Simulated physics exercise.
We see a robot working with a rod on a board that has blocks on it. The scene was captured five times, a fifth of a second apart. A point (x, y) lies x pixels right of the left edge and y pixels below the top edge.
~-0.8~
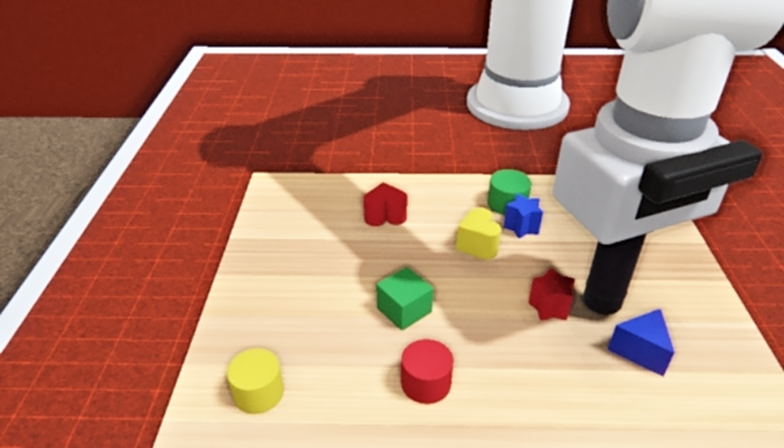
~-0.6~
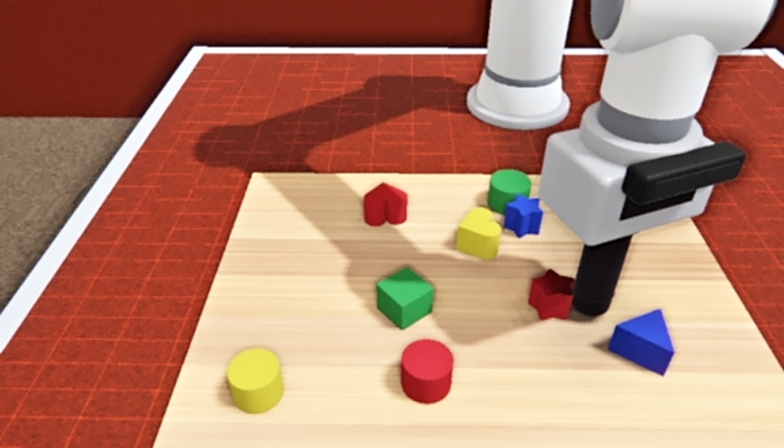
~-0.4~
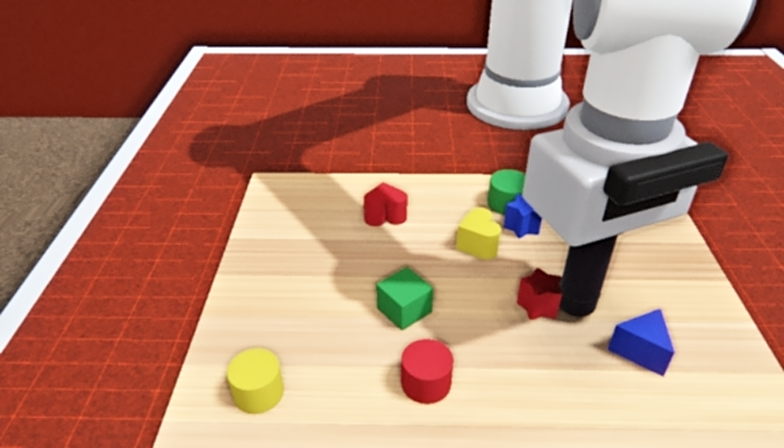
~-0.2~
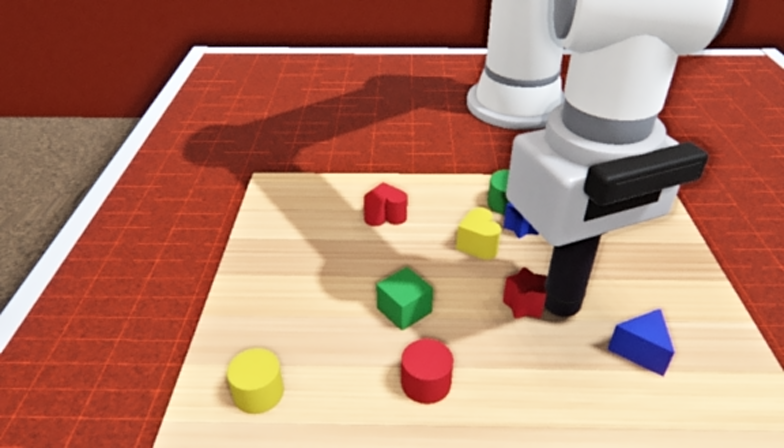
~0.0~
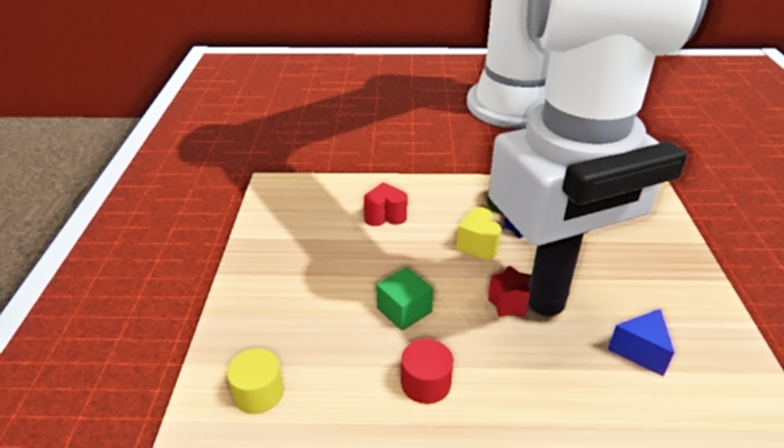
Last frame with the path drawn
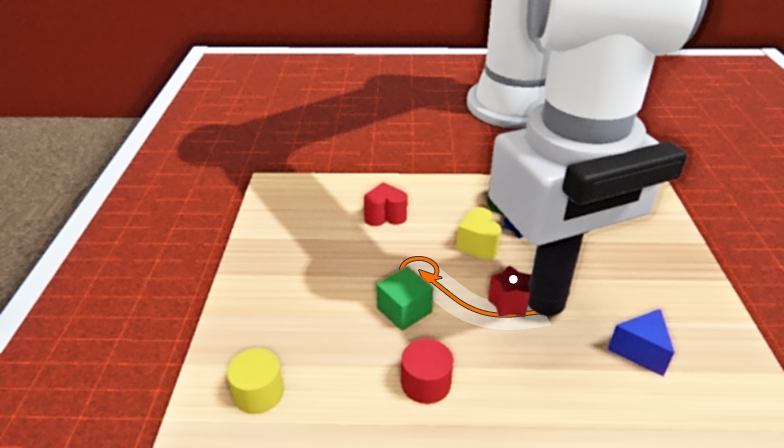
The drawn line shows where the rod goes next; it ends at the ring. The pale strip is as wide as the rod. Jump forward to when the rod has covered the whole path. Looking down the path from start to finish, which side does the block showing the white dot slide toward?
The shift is rightward.
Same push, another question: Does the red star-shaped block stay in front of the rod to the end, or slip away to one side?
Pushed ahead.
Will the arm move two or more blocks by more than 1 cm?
The answer is no.
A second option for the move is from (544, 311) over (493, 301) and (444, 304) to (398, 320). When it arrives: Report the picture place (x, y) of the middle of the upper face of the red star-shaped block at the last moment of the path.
Roughly at (412, 262).
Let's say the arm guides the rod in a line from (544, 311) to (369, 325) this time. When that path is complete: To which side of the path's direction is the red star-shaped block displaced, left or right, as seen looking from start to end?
The shift goes right.
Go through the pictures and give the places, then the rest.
The first picture shows rod tip at (602, 302); block tops, green square at (405, 285); red star-shaped block at (556, 283).
The second picture shows rod at (590, 303); blocks unchanged.
The third picture shows rod at (576, 304); red star-shaped block at (544, 282).
The fourth picture shows rod at (561, 304); red star-shaped block at (529, 281).
The fifth picture shows rod at (546, 303); green square at (405, 285); red star-shaped block at (513, 279).
Path on the board, from (544, 311) through (495, 315) and (451, 296) to (419, 270); the dot is on the red star-shaped block.
What follows on the original path. One third of the way, rod at (496, 307); red star-shaped block at (471, 272), turned 30° clockwise.
Two thirds of the way, rod at (452, 288); red star-shaped block at (436, 250), turned 45° clockwise.
At the end, rod at (419, 262); green square in place; red star-shaped block at (411, 226), turned 60° clockwise.
